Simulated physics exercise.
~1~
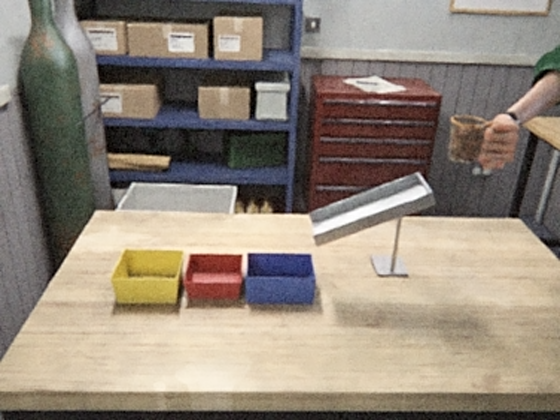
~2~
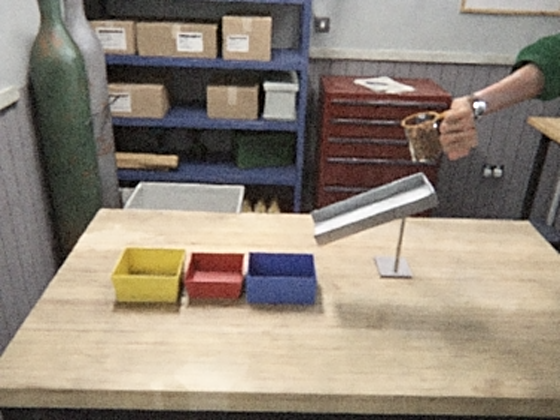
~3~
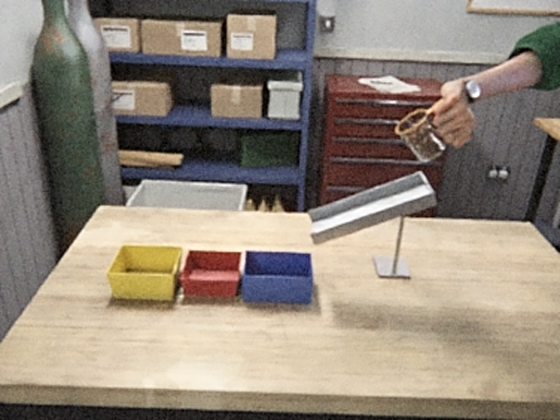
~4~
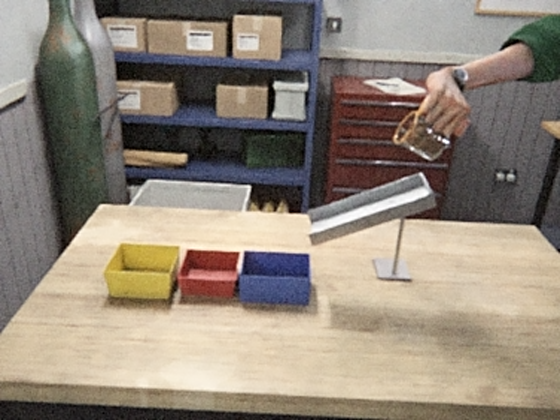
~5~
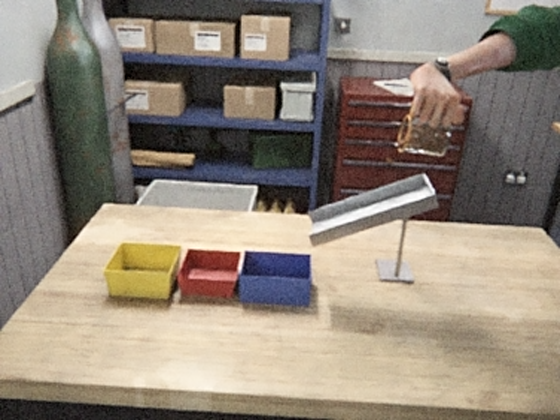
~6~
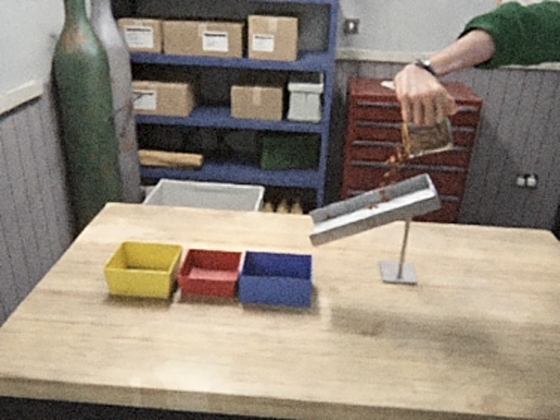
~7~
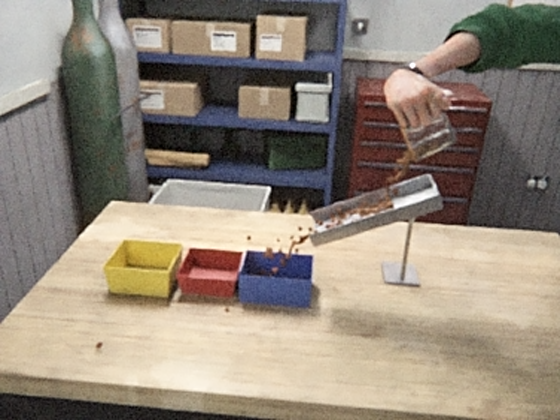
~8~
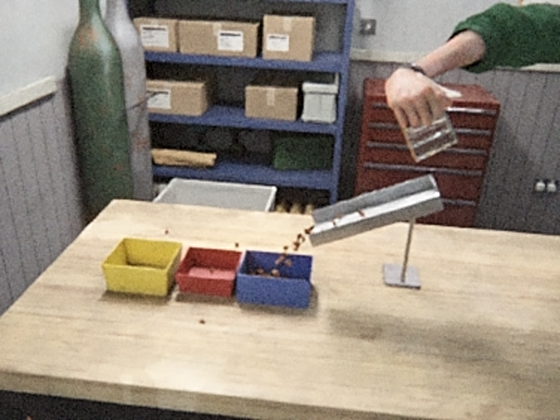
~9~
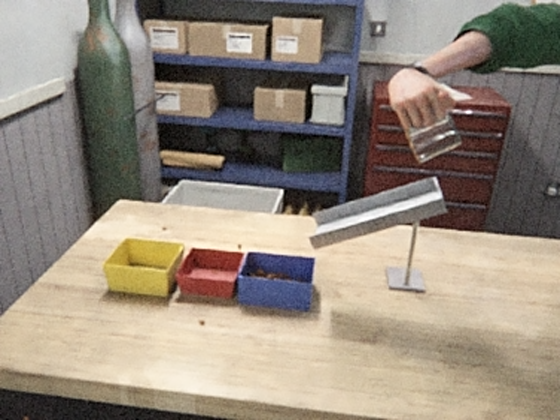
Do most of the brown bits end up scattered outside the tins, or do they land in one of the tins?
Most of them land in the blue tin. Only a few end up outside on the table, and the red and yellow tins get practically none.
